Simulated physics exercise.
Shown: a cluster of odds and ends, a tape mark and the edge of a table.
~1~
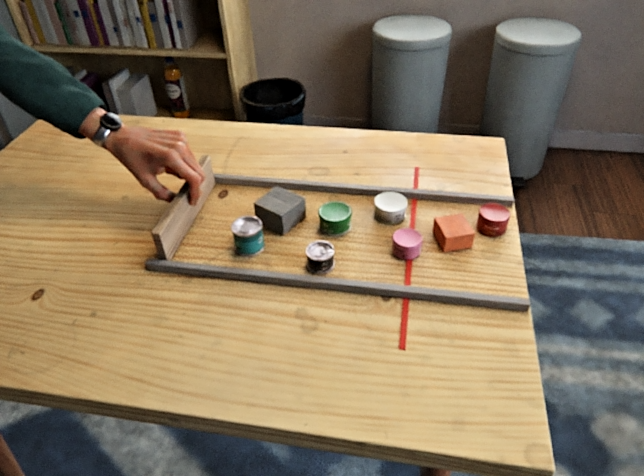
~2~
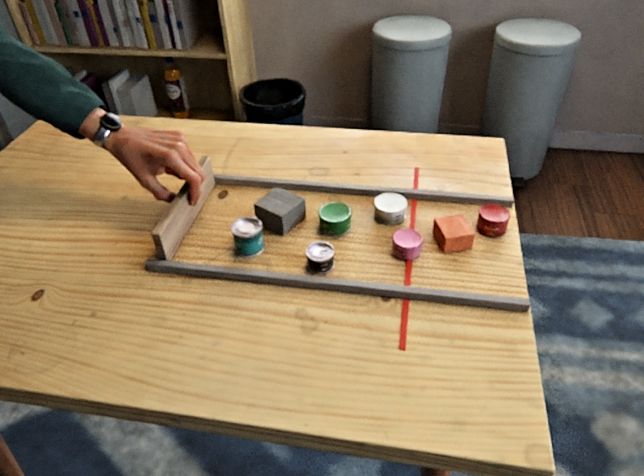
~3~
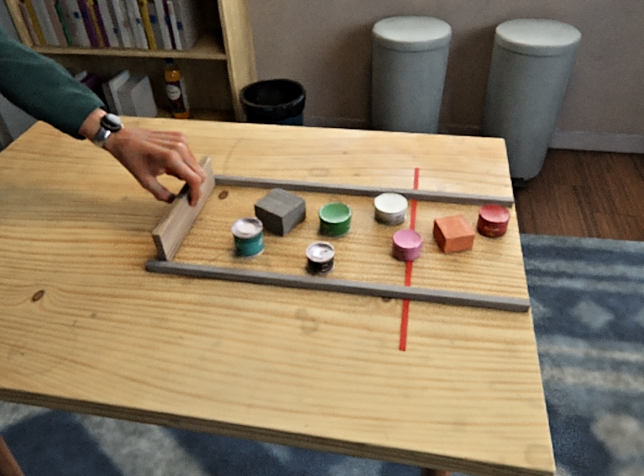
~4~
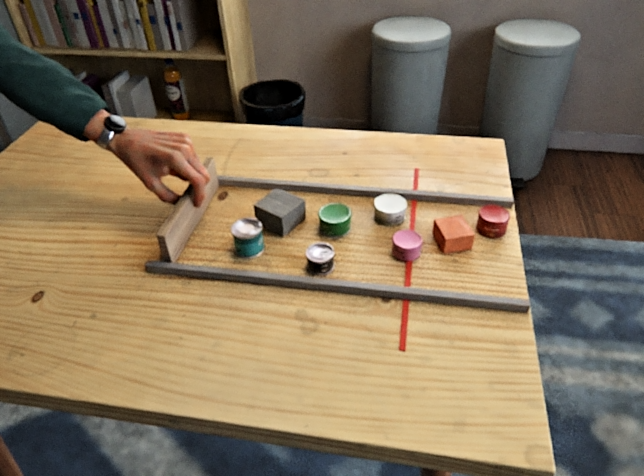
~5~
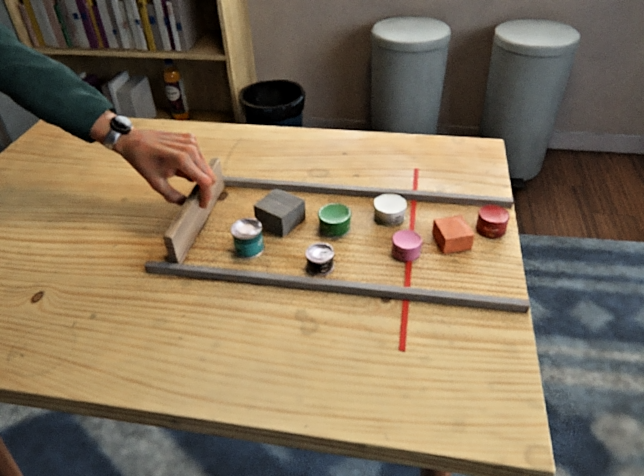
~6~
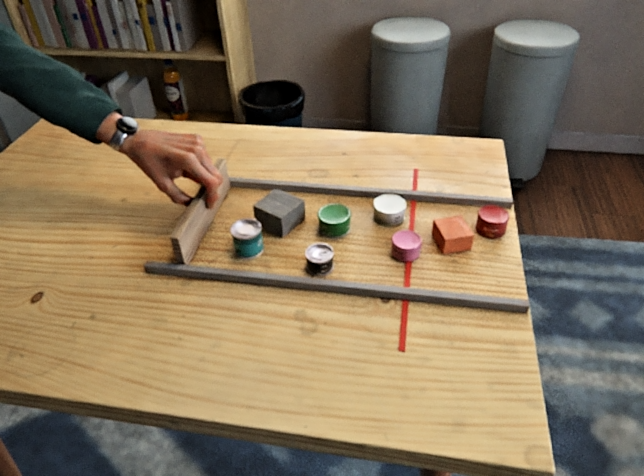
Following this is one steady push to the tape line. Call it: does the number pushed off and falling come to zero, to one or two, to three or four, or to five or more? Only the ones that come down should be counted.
It comes to zero.
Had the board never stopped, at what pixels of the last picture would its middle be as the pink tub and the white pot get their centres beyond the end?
The middle sits near (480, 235) for the first and near (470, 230) for the other.
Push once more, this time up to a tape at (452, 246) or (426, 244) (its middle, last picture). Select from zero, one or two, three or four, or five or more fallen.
The falls would be 1 or 2; zero.
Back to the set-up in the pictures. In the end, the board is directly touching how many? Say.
Number: 3.
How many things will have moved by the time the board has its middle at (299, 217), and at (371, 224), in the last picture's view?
I make it 4 at the first spot and 7 at the other.
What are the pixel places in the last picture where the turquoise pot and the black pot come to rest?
Final spots - turquoise pot (425, 253), black pot (422, 278).
Early on, none off yet; red tub at rest near (492, 222); orange block at rest near (452, 234); pink tub at rest near (406, 246).
A while later, none off yet; red tub at rest near (494, 221); orange block travelled a little near (466, 235); pink tub travelled a little near (417, 249).
Finally, the number that fall off is zero.
